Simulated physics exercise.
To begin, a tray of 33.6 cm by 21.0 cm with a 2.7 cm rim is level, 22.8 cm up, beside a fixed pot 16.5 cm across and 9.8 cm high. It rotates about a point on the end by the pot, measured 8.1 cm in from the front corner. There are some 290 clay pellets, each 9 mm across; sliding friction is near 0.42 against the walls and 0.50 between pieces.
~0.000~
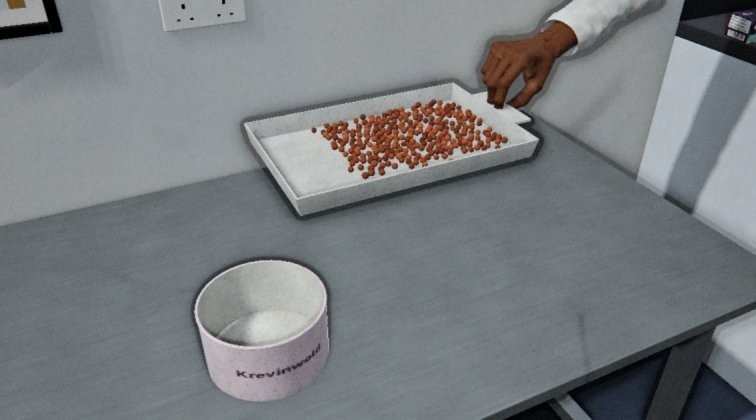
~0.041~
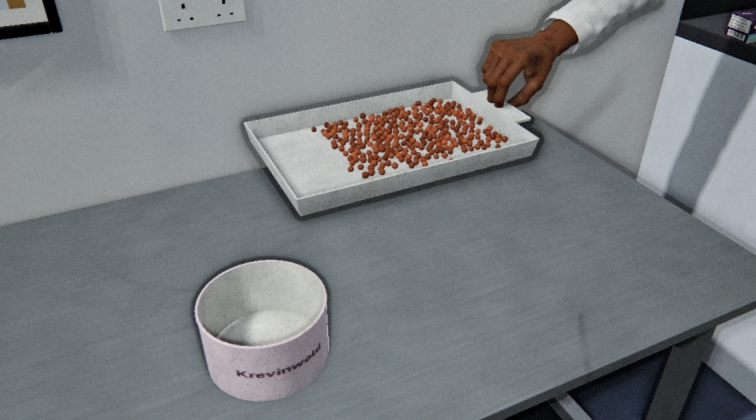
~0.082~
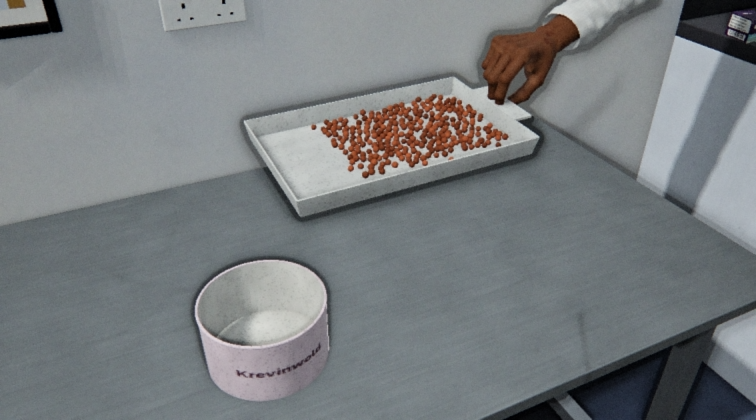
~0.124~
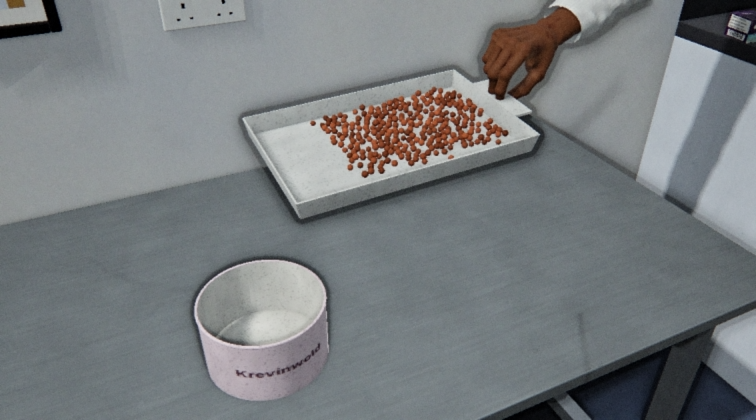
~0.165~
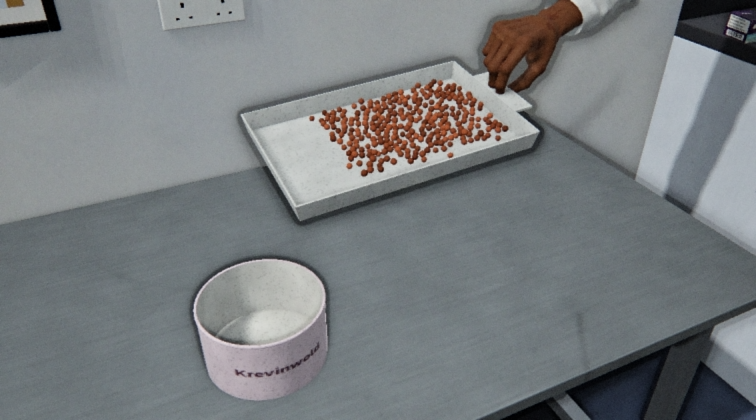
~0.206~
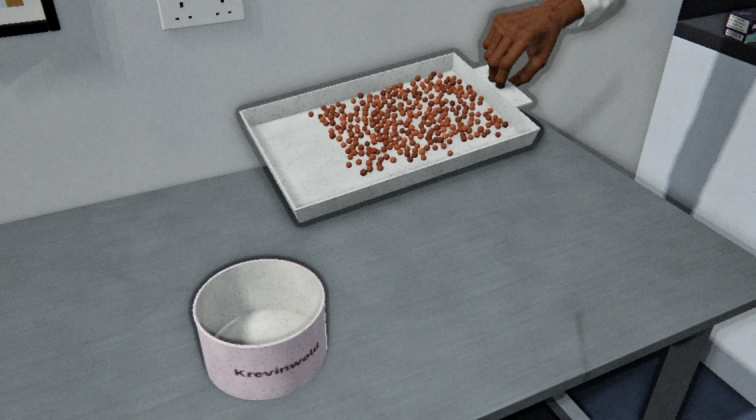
A brown-skinned hand in a white sleeve grips the right end of a shallow white tray on a grey table against a pale wall, seen from above at an angle. Small reddish-brown pellets cover much of the tray, and a pale pink, white-lined pot with dark lettering stands nearer, at lower left. The hand slightly raises the tray's right end, while the pellets barely shift and the pot and camera stay still.
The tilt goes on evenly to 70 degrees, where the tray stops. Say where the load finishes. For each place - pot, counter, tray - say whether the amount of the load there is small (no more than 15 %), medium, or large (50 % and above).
Pot: Small; counter: Small; tray: Large.
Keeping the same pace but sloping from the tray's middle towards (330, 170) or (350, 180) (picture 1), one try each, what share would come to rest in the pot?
I'd put it at about 20 per cent for the first tilt and about 25 per cent for the second.
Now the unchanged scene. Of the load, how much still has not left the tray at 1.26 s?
Estimate: Near 90 in a hundred.
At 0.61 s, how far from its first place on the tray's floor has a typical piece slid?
Displacement on the tray: About 8 cm.
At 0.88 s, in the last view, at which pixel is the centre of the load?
I'd put it close to (374, 172).
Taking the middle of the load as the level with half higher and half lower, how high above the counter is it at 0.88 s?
I'd put it near 26 cm.
After 0.61 s, tilt 39 degrees; the tray holds 100 %, the pot 0 %.
After 0.88 s, tilt 58 degrees; the tray holds 100 %, the pot 0 %.
Then, at 1.26 s, tilt 70 degrees; the tray holds 90 %, the pot 5 %.
In the end, at 2.0 s, pot 5 %, counter 0 %, tray 90 %.
